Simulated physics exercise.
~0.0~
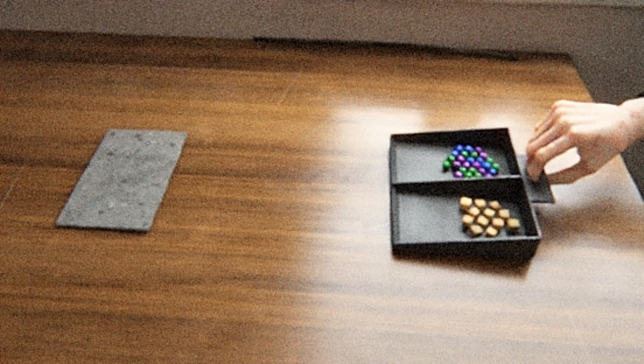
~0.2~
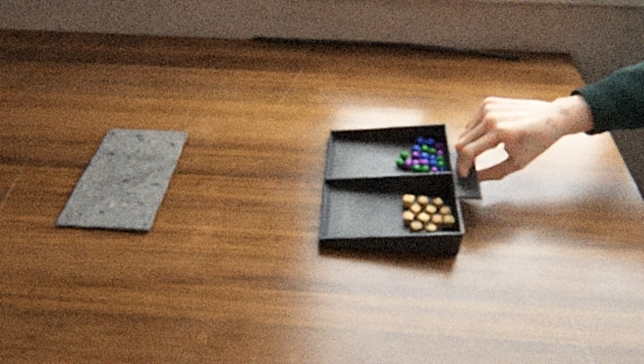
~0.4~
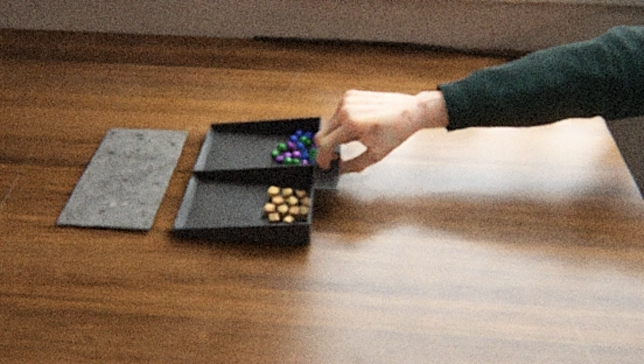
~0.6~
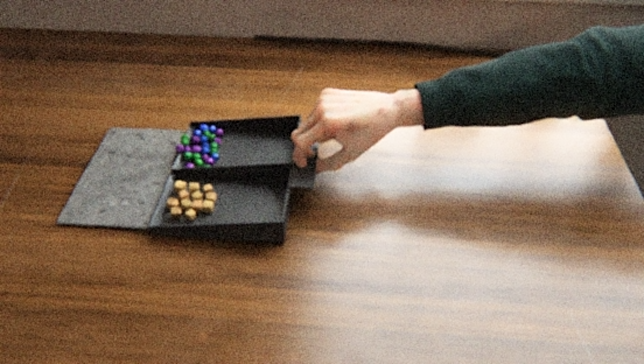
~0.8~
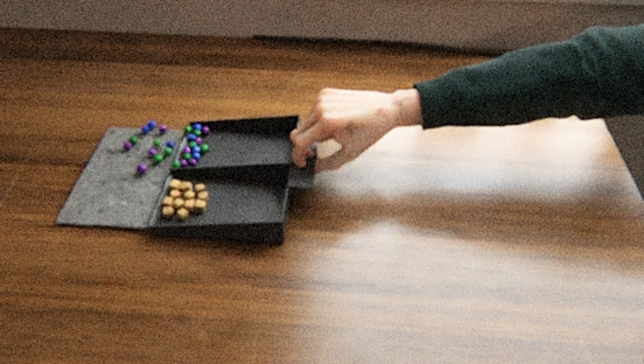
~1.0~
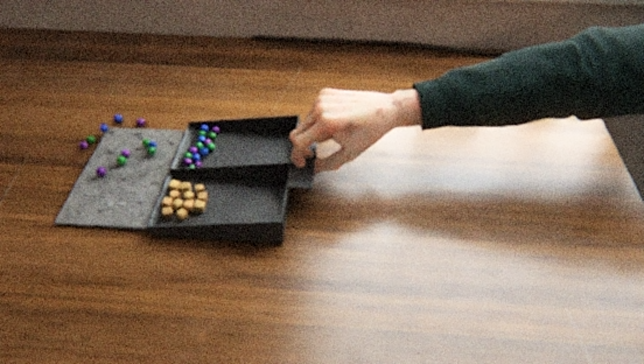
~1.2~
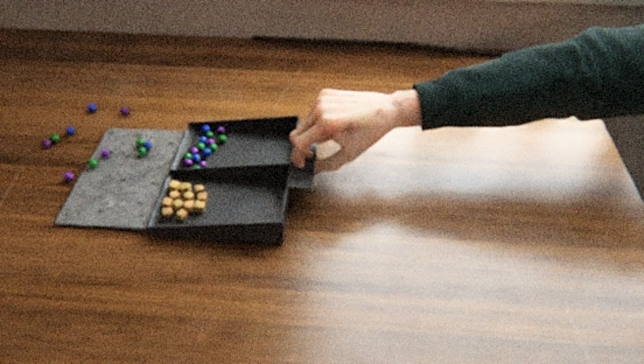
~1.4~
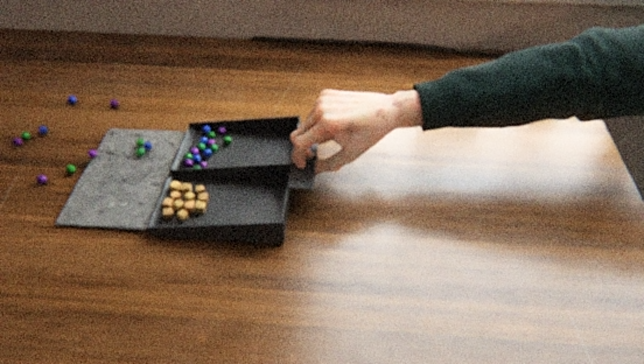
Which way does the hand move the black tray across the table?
The hand pushes the tray to the left, towards the gray slab.
